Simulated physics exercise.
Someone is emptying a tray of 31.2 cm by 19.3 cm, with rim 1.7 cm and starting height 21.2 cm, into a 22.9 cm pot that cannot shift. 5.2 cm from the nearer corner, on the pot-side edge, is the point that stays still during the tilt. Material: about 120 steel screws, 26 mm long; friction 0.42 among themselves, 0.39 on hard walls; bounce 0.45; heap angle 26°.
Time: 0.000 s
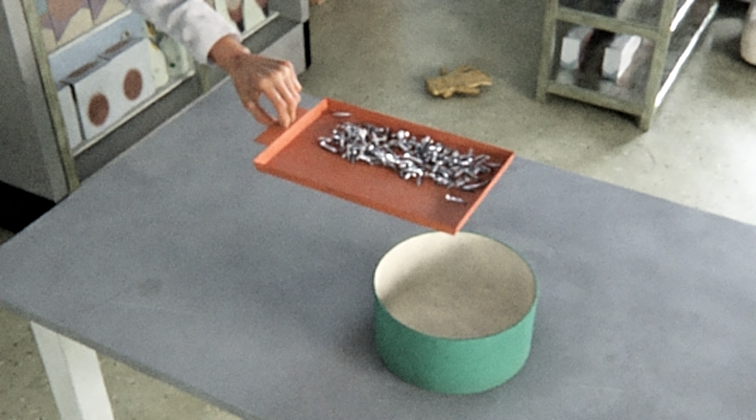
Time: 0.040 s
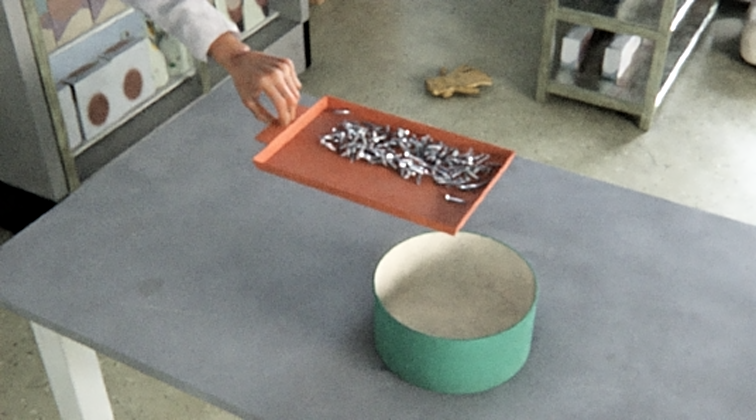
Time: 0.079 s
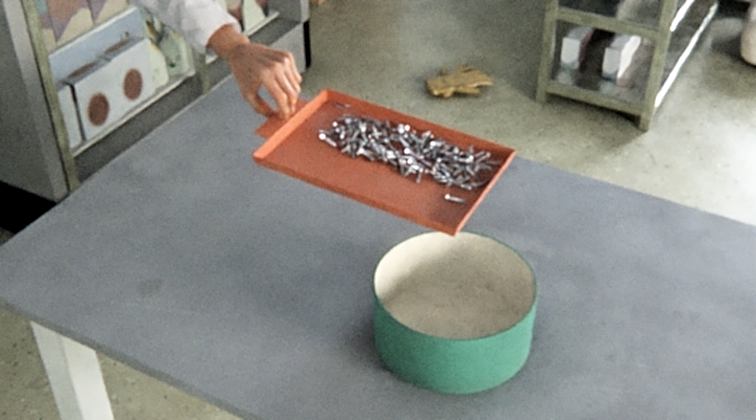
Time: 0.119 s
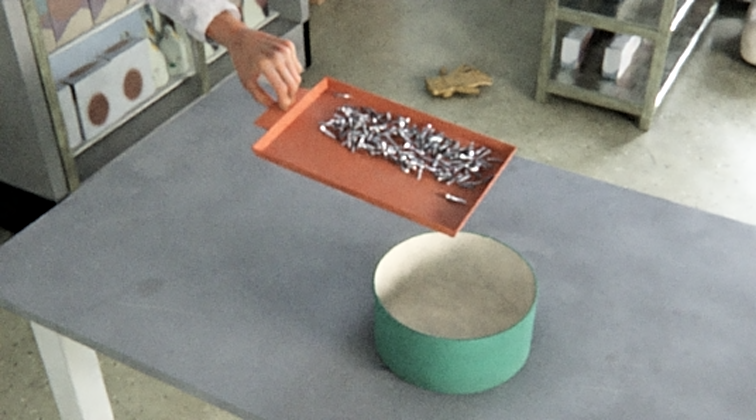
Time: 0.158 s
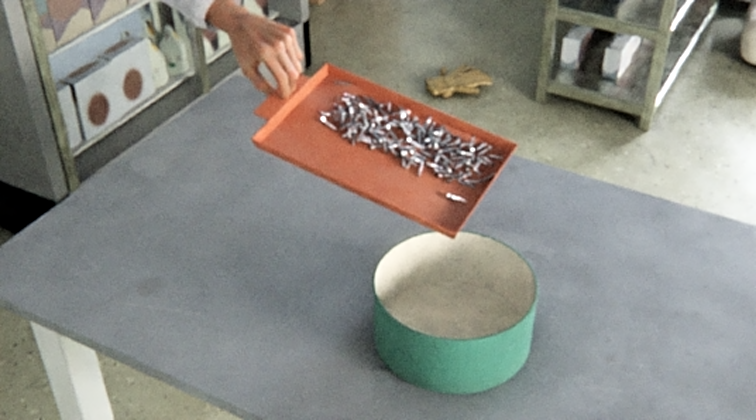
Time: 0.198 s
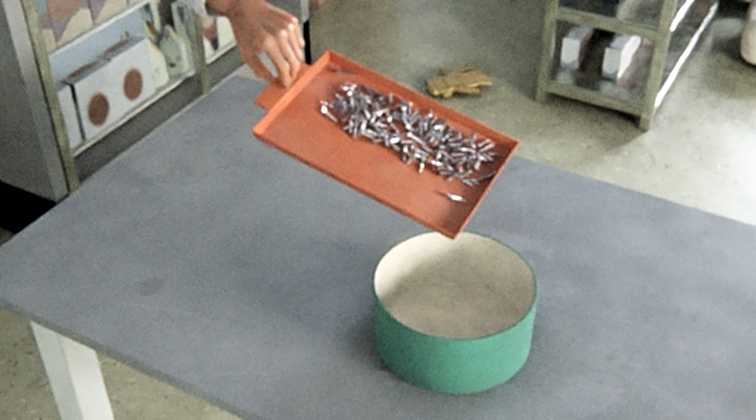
On a grey table in a workshop-like room, a hand at the upper left holds an orange tray of small steel screws, nearly level, above and behind an open green round pot. The hand then raises the tray's left end, slanting it more steeply down to the right, while the screws barely shift.
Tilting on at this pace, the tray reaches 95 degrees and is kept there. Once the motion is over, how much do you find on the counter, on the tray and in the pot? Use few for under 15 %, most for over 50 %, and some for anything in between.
Counter: Few, left on the tray: Few, pot: Most.
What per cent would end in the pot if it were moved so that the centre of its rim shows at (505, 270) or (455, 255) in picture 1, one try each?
Near 60 and 40 percent, one try each.
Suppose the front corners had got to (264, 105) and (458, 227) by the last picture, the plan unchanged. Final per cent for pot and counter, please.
Final per cent - pot 30, counter 70.
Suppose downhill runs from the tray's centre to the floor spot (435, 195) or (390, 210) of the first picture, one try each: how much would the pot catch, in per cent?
Around 70 % for the first direction, around 90 % for the second.
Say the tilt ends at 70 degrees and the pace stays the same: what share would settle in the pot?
In that case some 95 per cent.
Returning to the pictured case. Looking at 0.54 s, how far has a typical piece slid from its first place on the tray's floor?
Roughly 9 cm.
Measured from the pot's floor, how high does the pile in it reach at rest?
3.0 cm.
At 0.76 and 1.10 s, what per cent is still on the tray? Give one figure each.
About 30, 0.
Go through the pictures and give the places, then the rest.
Tray tilt 0 degrees, front corners at (257, 160) and (454, 226); middle of the pieces at (408, 155); pot at (455, 282), in the first frame.
Tray tilt 1 degrees, front corners at (257, 159) and (454, 226); middle of the pieces at (408, 154), in the second frame.
Tray tilt 3 degrees, front corners at (256, 154) and (454, 227); middle of the pieces at (409, 151), in the third frame.
Tray tilt 7 degrees, front corners at (256, 147) and (455, 229), lowest corner right front; middle of the pieces at (409, 145), in the fourth frame.
Tray tilt 11 degrees, front corners at (256, 138) and (455, 230), lowest corner right front; middle of the pieces at (410, 139), in the fifth frame.
Tray tilt 16 degrees, front corners at (256, 130) and (455, 232), lowest corner right front; middle of the pieces at (411, 133); pot at (455, 282). Its pace works out near 115 degrees a second, in the sixth frame.
After 0.54 s, tilt 55 degrees; the tray holds 100 %, the pot 0 %.
After 0.76 s, tilt 80 degrees; the tray holds 30 %, the pot 25 %.
After 1.10 s, tilt 95 degrees; the tray holds 0 %, the pot 100 %.
At rest (1.7 s), counter 0 %, tray 0 %, pot 100 %.
